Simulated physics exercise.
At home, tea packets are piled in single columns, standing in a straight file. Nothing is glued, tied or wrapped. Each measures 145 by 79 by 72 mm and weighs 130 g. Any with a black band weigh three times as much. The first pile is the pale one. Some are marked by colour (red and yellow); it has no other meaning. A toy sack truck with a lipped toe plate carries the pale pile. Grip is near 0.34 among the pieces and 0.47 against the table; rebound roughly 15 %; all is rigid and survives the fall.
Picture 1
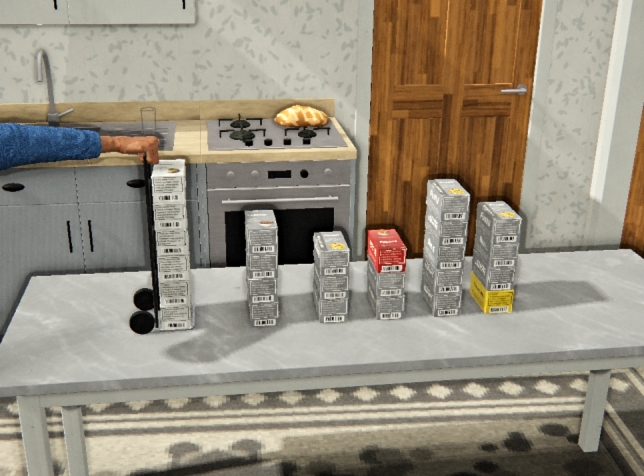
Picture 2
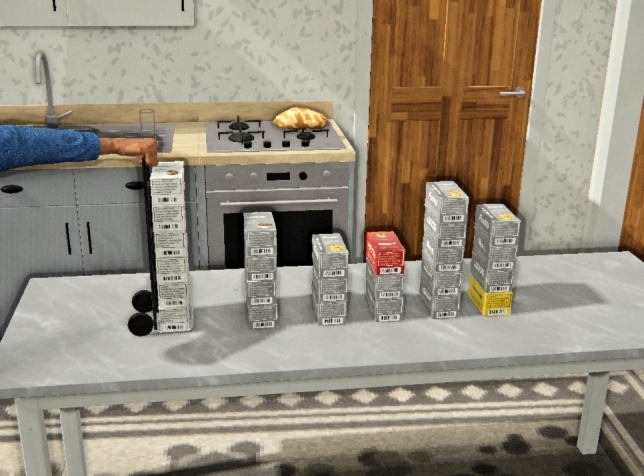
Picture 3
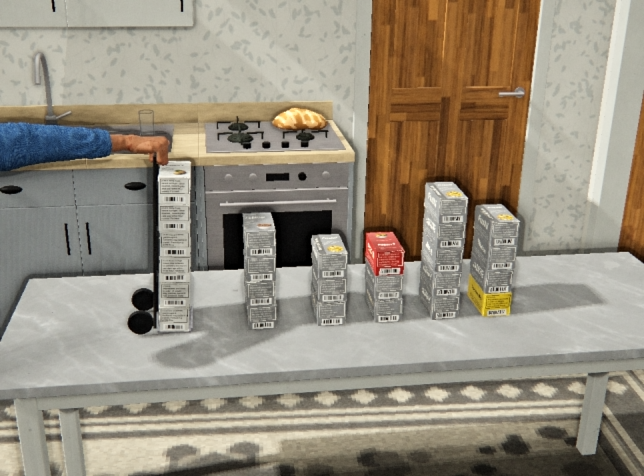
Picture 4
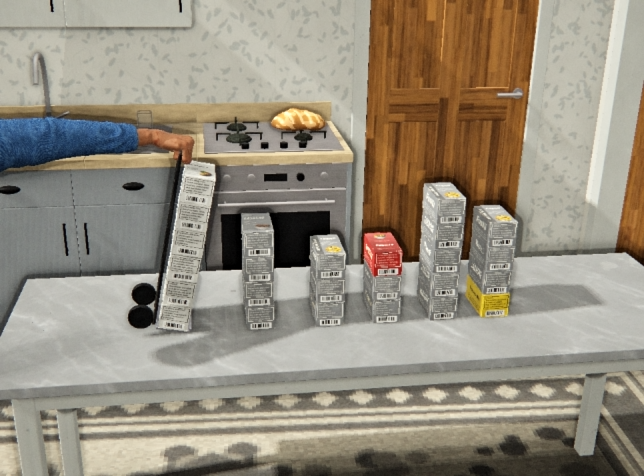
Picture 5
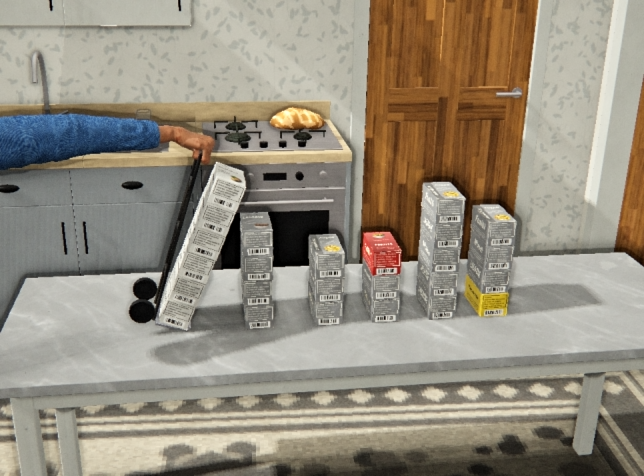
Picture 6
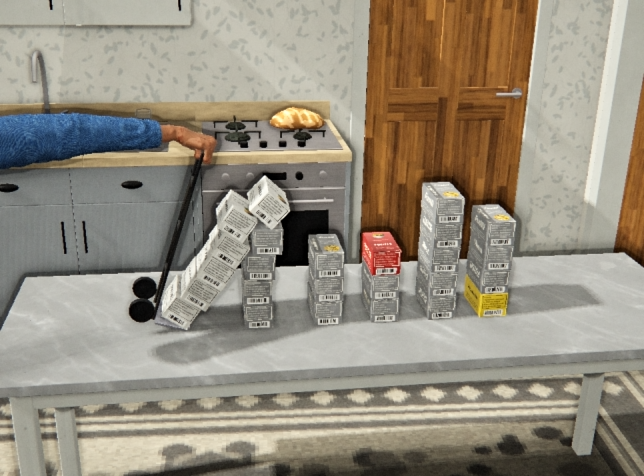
A blue-sleeved arm tilting a small sack truck rightward on a kitchen table, its pale column of packets leaning, separating and touching the next pile.
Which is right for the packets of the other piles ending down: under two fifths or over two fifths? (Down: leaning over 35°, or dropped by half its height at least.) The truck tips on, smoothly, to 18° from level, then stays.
It comes to more than two fifths.
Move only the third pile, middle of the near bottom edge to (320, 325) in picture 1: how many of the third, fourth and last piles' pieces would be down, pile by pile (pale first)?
In that case third 3, fourth 2, last 4.
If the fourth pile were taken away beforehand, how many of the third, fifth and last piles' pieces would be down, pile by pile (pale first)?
Then third 3, fifth 0, last 0.
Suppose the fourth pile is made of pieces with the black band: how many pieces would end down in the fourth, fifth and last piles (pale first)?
In that case fourth 0, fifth 0, last 0.
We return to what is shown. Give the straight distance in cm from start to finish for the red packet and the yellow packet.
Red 26, yellow 8.
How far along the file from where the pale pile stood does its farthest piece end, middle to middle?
Roughly 74 cm along.
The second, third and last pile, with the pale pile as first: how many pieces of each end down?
Pieces: Second 4, third 1, last 4.
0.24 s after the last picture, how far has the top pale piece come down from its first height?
Some 14 cm lower.
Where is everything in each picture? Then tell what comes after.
In the first picture (places mark the middle of the side facing us), truck frame (147, 193) 0° forward; yellow packet (500, 303); red packet (392, 261); the rest undisturbed.
In the second picture, truck frame (146, 194) 0° forward; red packet (391, 263).
In the third picture, truck frame (155, 193) 4° forward; red packet (390, 264); the rest undisturbed.
In the fourth picture, truck frame (175, 190) 11° forward, top of the pale pile leaning 12°; red packet (388, 264); the rest undisturbed.
In the fifth picture, truck frame (191, 189) 17° forward, top of the pale pile leaning 22°; yellow packet (494, 305); the rest undisturbed.
In the sixth picture, truck frame (192, 189) 18° forward, top of the pale pile leaning 43°; red packet (387, 263); yellow packet (494, 306); 2 disturbed, none down.
Then, 0.24 s after the last picture, 6 of the pale pile down; none of the 19 other packets down, 5 disturbed.
Then, 1.46 s after the last picture, 6 of the pale pile down; 4 of the 19 other packets down; red packet leaning 23°.
Then, 2.60 s after the last picture, 6 of the pale pile down; 14 of the 19 other packets down; yellow packet leaning 58°; red packet leaning 31°, 51 mm lower.
At rest, 6 of the pale pile down; 16 of the 19 other packets down; yellow packet on its side; red packet leaning 39°, 8 cm lower. That is 84 per cent. As the last picture would show them, middles, yellow packet near (512, 292), red packet near (467, 275).
